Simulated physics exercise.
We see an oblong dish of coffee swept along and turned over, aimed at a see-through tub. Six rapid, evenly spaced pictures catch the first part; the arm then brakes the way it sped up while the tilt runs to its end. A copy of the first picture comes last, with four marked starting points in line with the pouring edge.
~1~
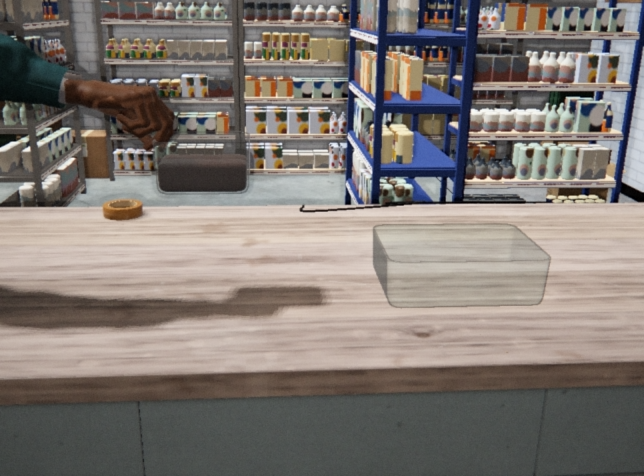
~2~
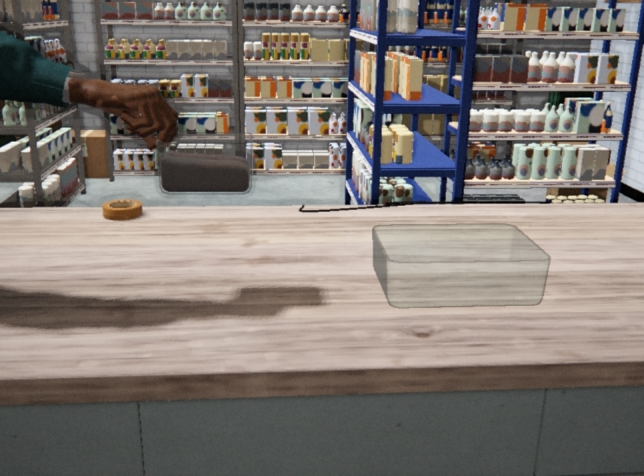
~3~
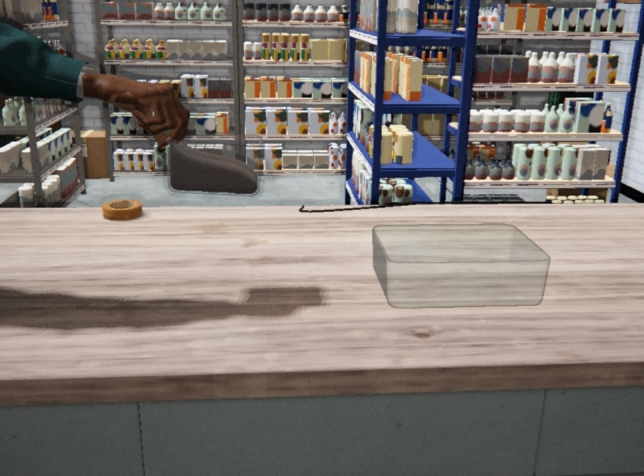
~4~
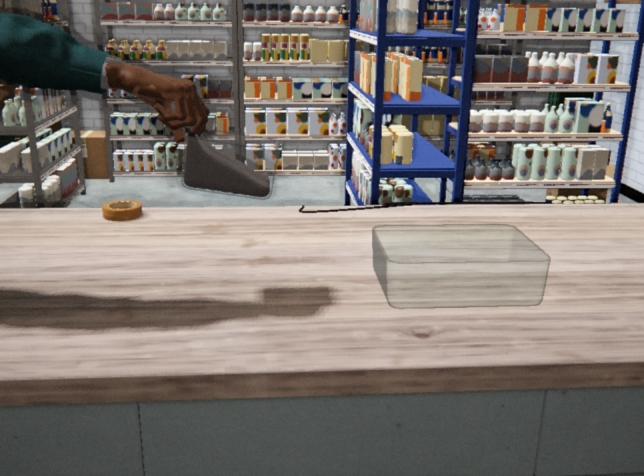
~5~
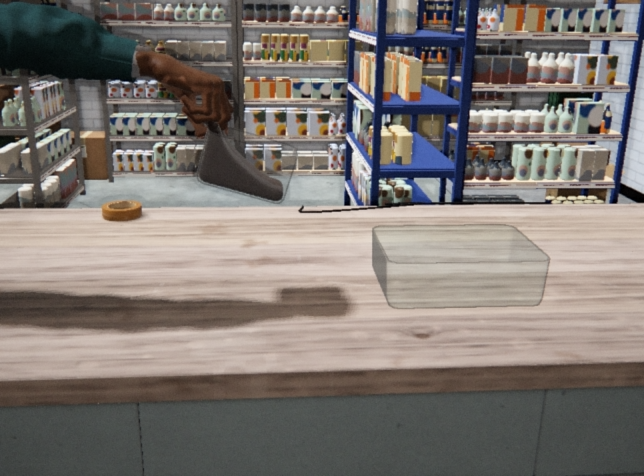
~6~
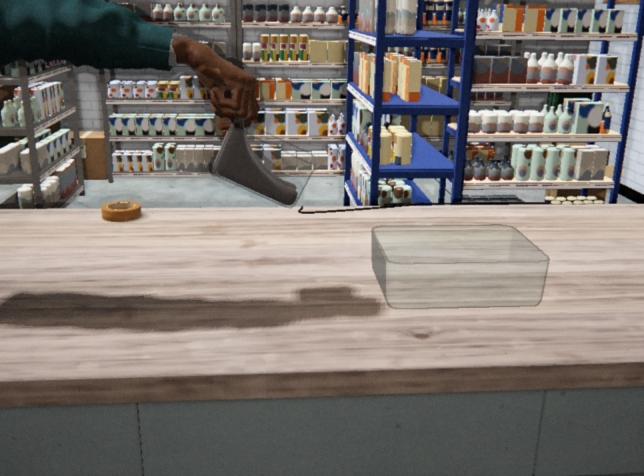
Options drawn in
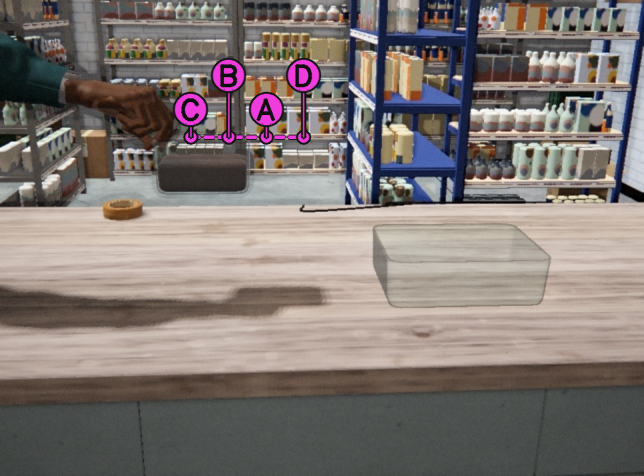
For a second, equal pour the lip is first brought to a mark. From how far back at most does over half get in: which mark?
Choose A.
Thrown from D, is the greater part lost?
No, not at all.
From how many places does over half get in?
Two.
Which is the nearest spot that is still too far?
B.
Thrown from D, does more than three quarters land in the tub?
Yes, it does.
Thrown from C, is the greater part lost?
Yes.
In magenta, A at (266, 137); B at (228, 137); C at (190, 137); D at (303, 137).
Choosing A, about 63 % lands in the tub, 26 % falls short and 11 % goes beside or beyond.
Choosing B, about 36 % lands in the tub, 55 % falls short and 9 % goes beside or beyond.
Choosing C, about 24 % lands in the tub, 71 % falls short and 5 % goes beside or beyond.
Choosing D, about 89 % lands in the tub, 6 % falls short and 5 % goes beside or beyond.
